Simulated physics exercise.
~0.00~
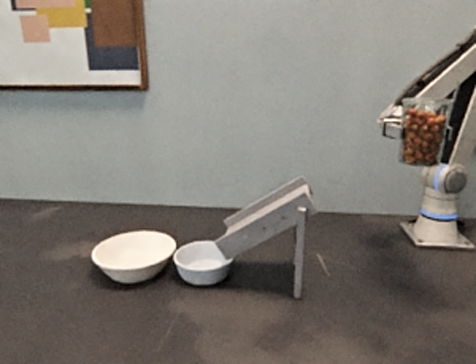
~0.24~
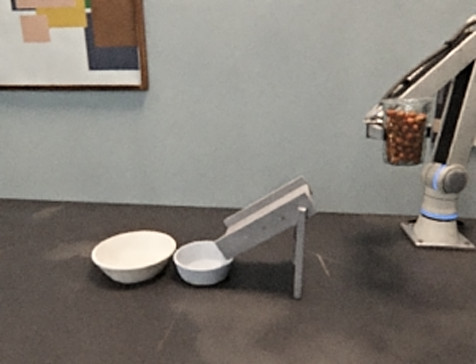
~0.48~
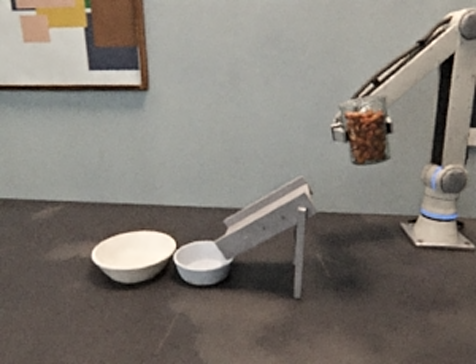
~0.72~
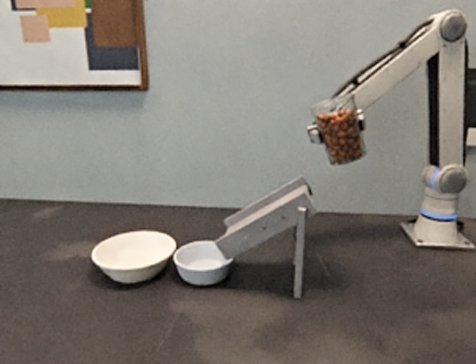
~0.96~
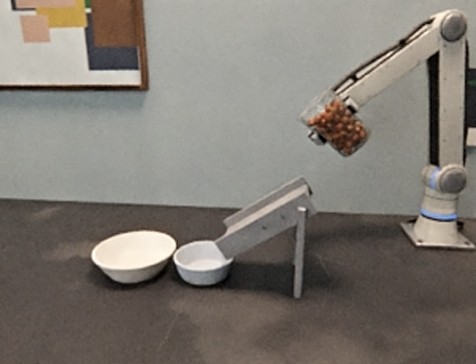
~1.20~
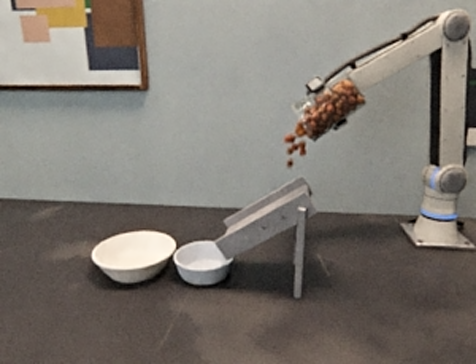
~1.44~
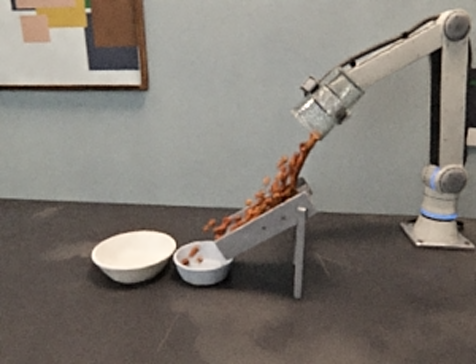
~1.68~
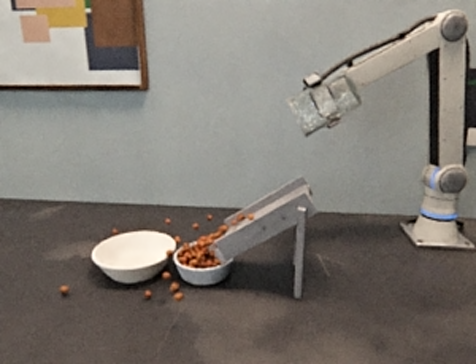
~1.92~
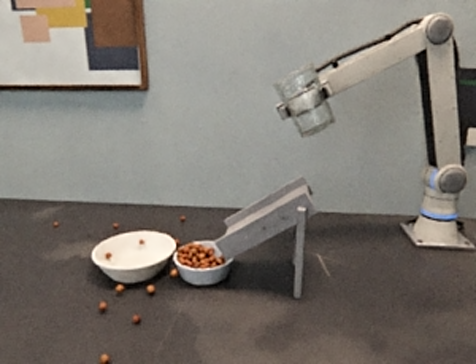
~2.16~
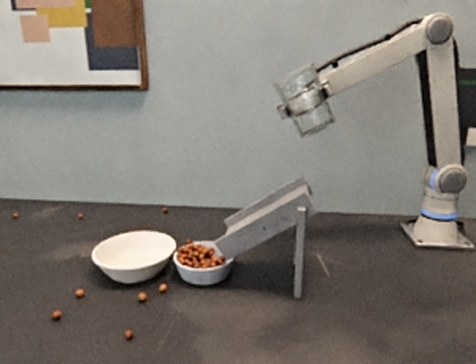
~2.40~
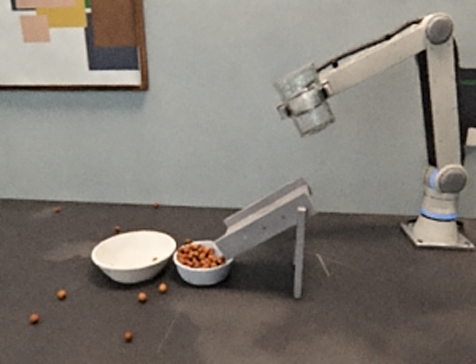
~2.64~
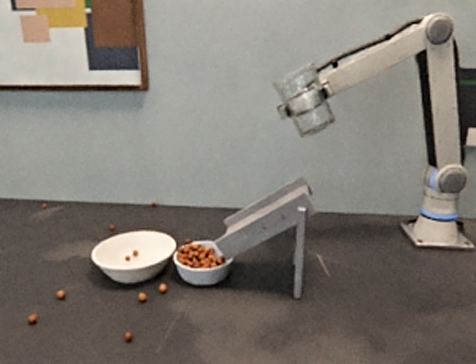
A grey robot arm on the right holds a clear beaker of brown hazelnuts above a dark table, seen from the side against a pale blue-green wall with a framed colourful picture at upper left. Below, a grey sloping chute leads down to a small pale bowl, with a wider white bowl to its left. The arm carries the beaker left and tips it over above the chute. The nuts pour out, rush down the slope and pile into the small bowl, while some bounce out and scatter. The arm tilts the emptied beaker partly back and stops, leaving most nuts in the small bowl, a few strewn across the table and a couple in the wider bowl.
